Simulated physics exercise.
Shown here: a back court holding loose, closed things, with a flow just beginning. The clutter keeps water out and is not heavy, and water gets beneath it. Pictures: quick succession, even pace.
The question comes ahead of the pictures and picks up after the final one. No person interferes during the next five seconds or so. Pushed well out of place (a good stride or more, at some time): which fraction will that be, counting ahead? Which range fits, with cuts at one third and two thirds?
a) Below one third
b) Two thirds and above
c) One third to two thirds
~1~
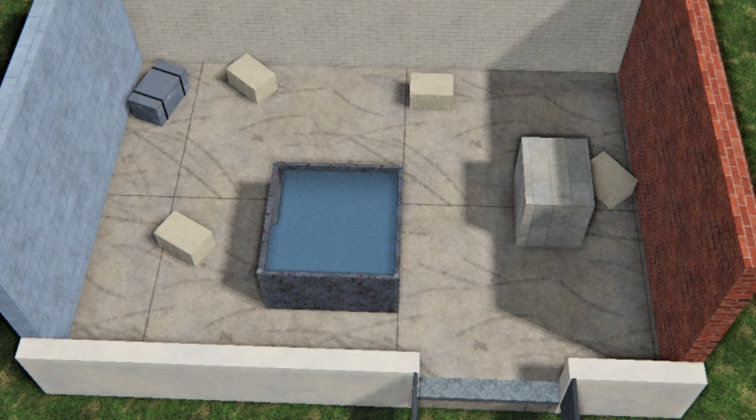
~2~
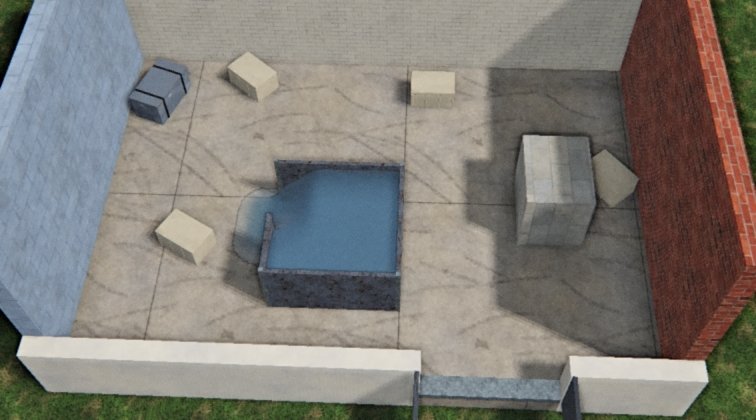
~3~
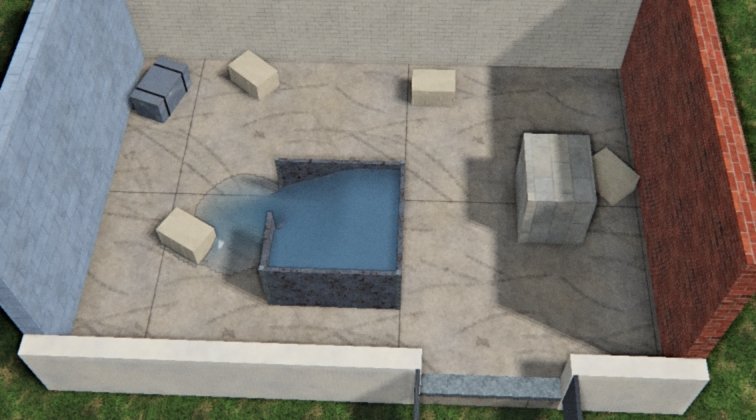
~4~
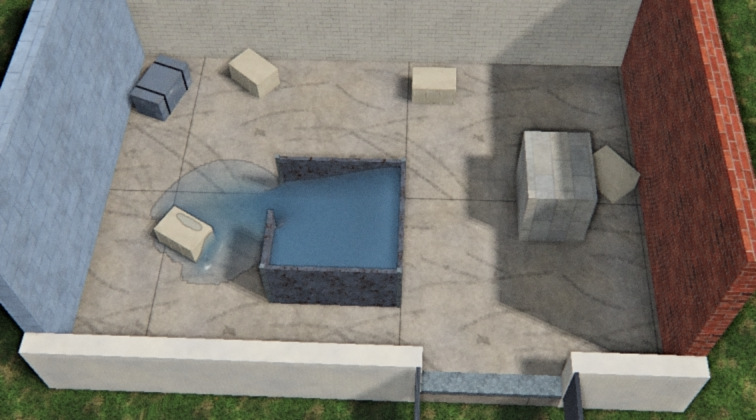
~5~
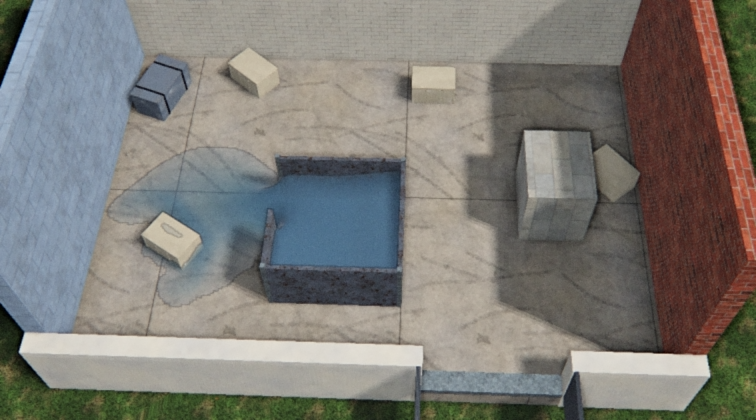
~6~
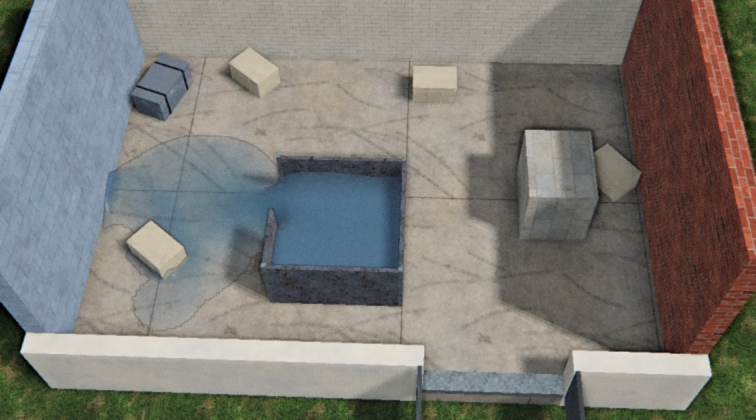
c.
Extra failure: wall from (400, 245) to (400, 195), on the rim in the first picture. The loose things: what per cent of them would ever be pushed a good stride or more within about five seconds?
It comes to roughly 20 %.
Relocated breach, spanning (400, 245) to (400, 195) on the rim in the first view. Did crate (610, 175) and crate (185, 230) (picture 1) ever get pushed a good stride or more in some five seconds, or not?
Result, first then second: At least that distance; a shorter distance.
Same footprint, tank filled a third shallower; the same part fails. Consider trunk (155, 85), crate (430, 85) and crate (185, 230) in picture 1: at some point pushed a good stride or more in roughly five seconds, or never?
As asked: Went the distance, fell short, went the distance.
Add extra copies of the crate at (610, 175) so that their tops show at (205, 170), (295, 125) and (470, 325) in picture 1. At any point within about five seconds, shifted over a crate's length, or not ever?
The first travels far, the second sits tight and the third sits tight.
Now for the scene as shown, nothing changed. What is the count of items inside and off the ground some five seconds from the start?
The tally stands at 1.
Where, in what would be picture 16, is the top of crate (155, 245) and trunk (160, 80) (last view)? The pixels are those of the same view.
Roughly (109, 316) and (164, 51).
A moment on, 1 of 5 are well off their spots; 0 afloat.
Next, 1 of 5 are well off their spots; 2 afloat.
Later, 3 of 5 are well off their spots; 1 afloat.
In the end, 3 of 5 are well off their spots, and 3 have been at some point; 1 afloat.
